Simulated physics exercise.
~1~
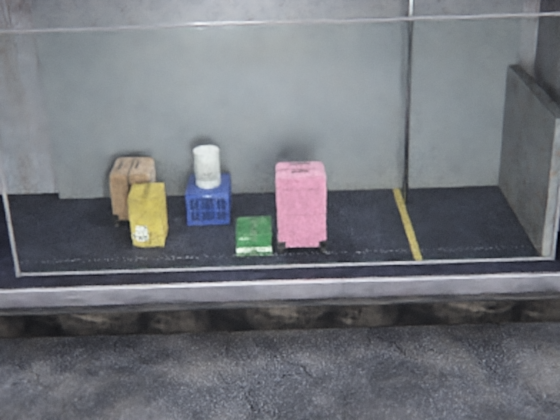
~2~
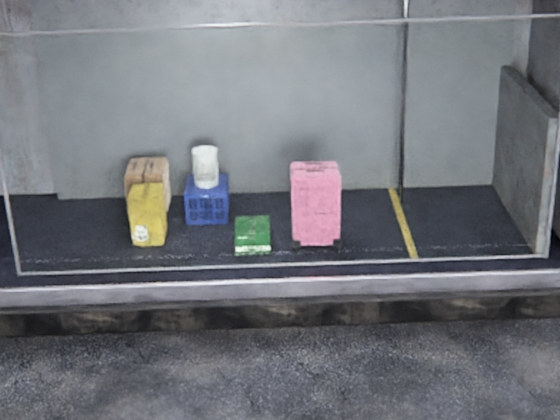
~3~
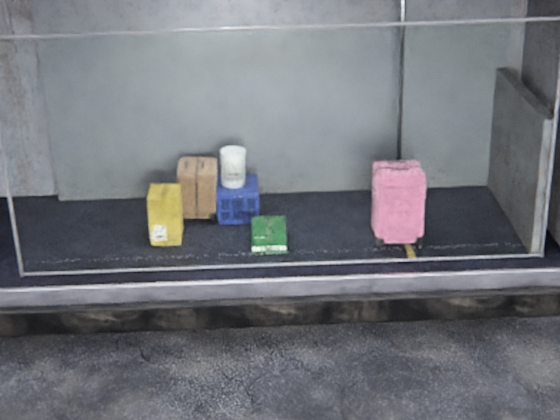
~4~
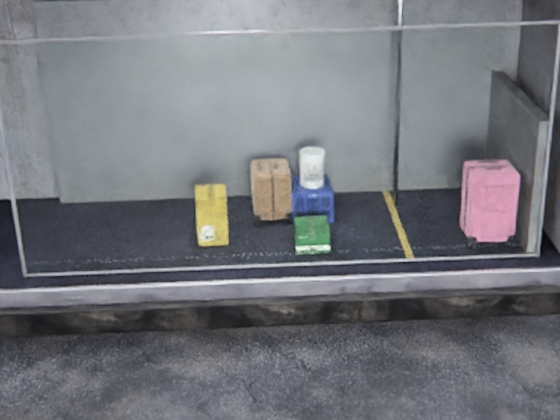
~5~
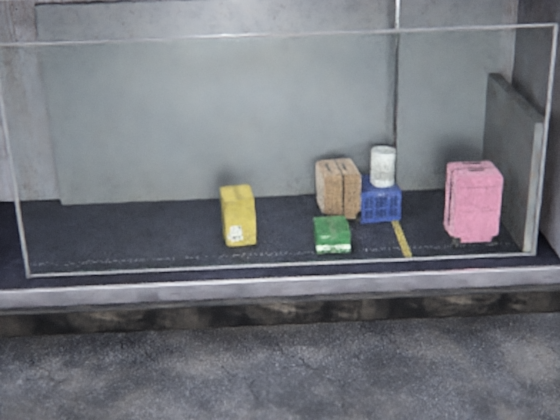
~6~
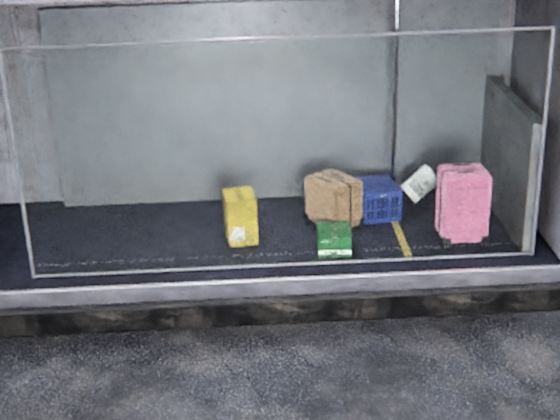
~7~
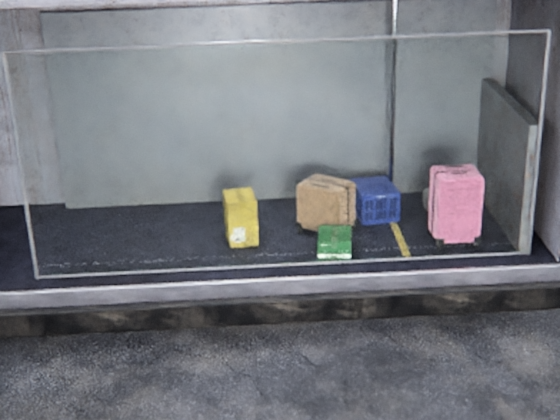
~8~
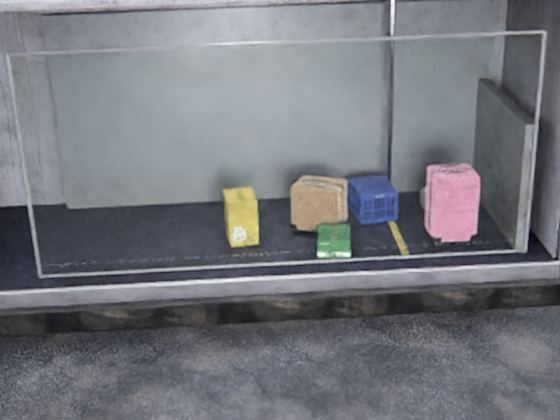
Boxes and cases slide right, and a white bucket topples off a blue crate.
